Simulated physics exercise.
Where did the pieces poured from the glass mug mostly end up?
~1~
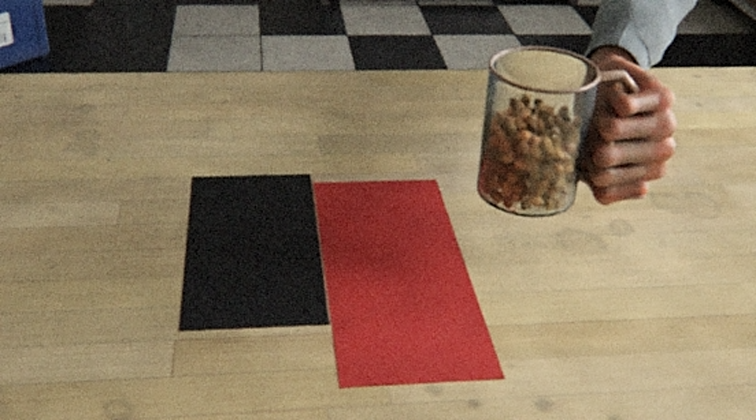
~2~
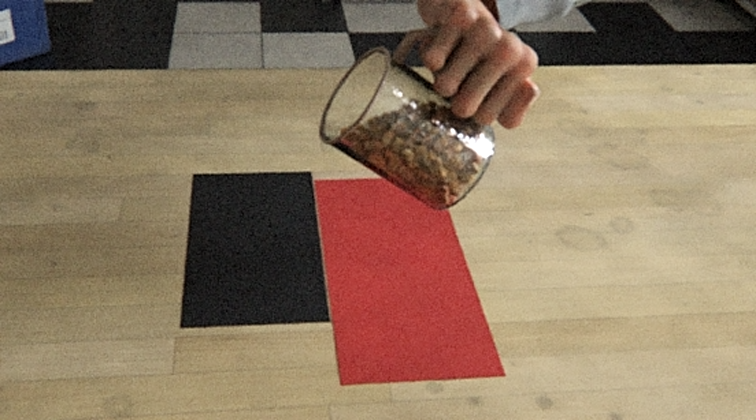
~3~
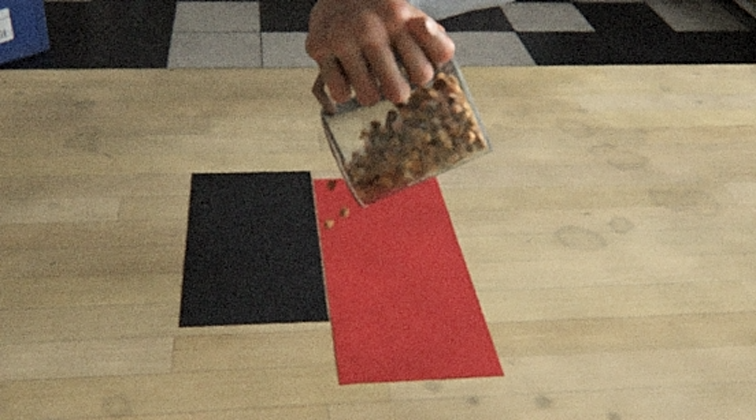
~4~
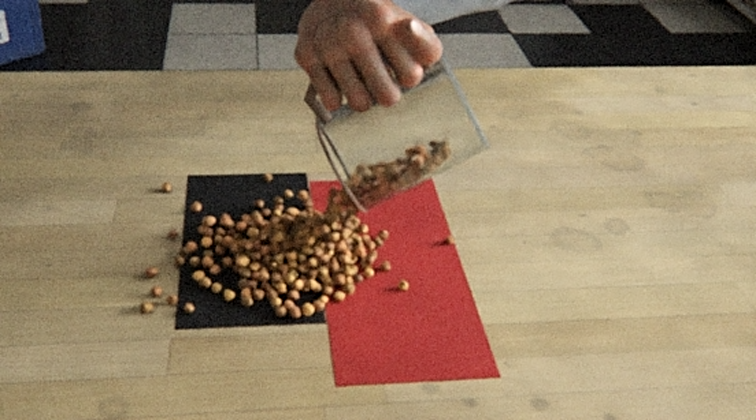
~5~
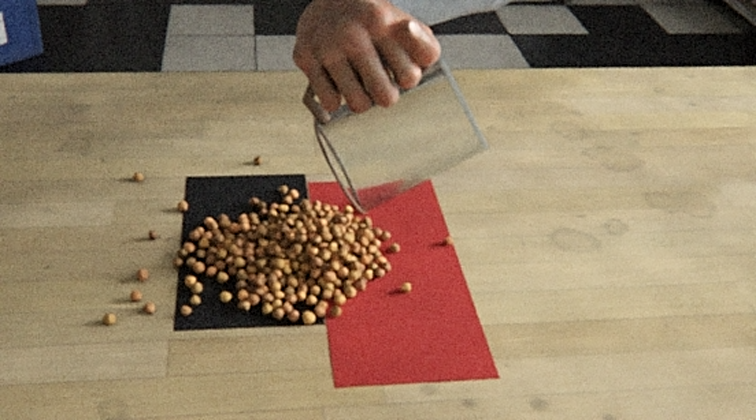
They mostly ended up in a heap spread over both the black mat and the red mat, with a good share on each. Only a few lay on the bare table.
